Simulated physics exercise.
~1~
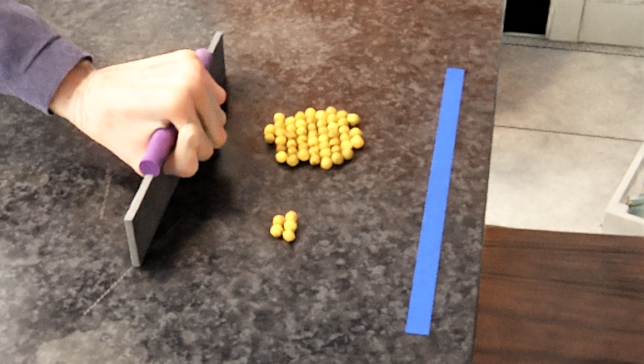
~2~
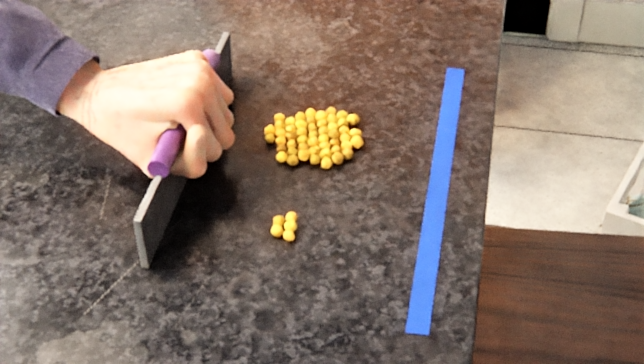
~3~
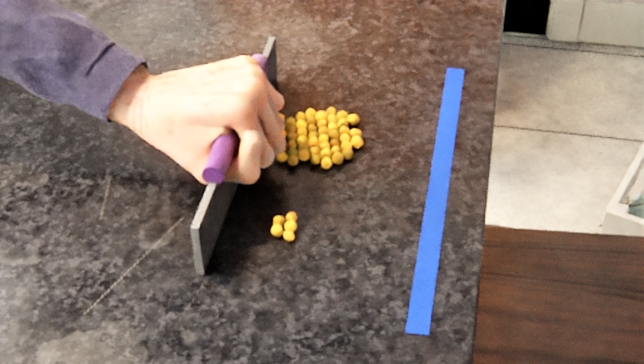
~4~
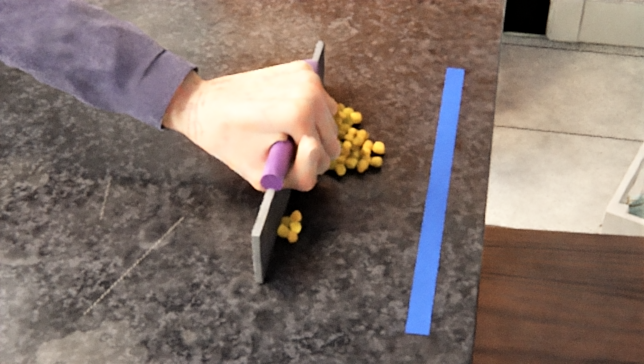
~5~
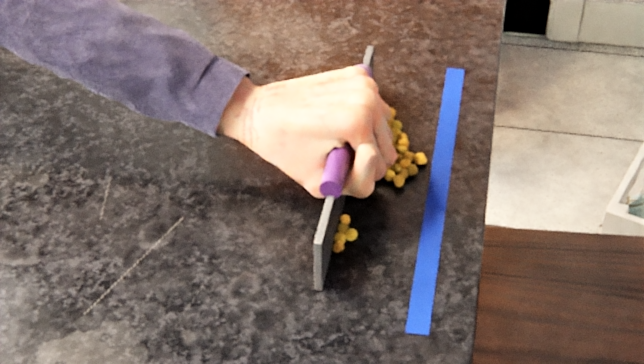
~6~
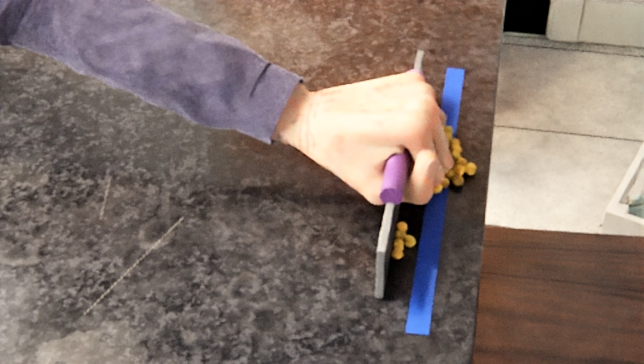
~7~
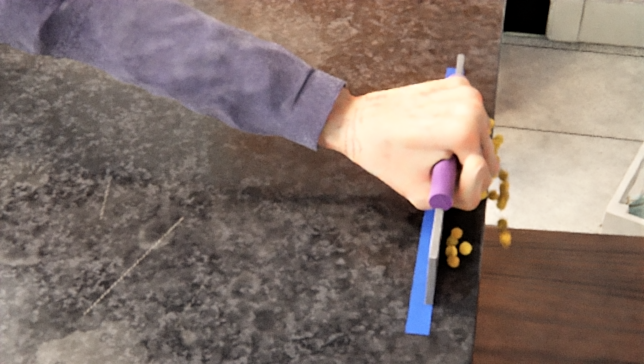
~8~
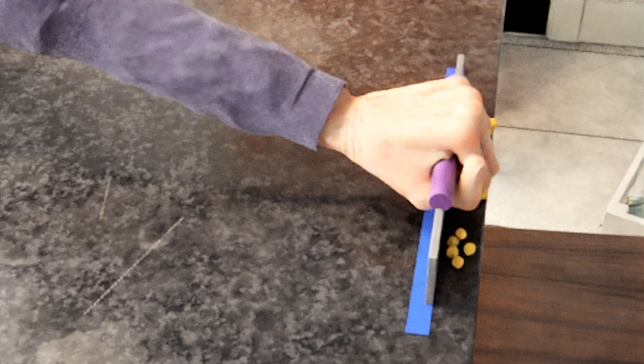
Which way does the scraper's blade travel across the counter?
The blade travels to the right, toward the blue tape near the counter's edge.
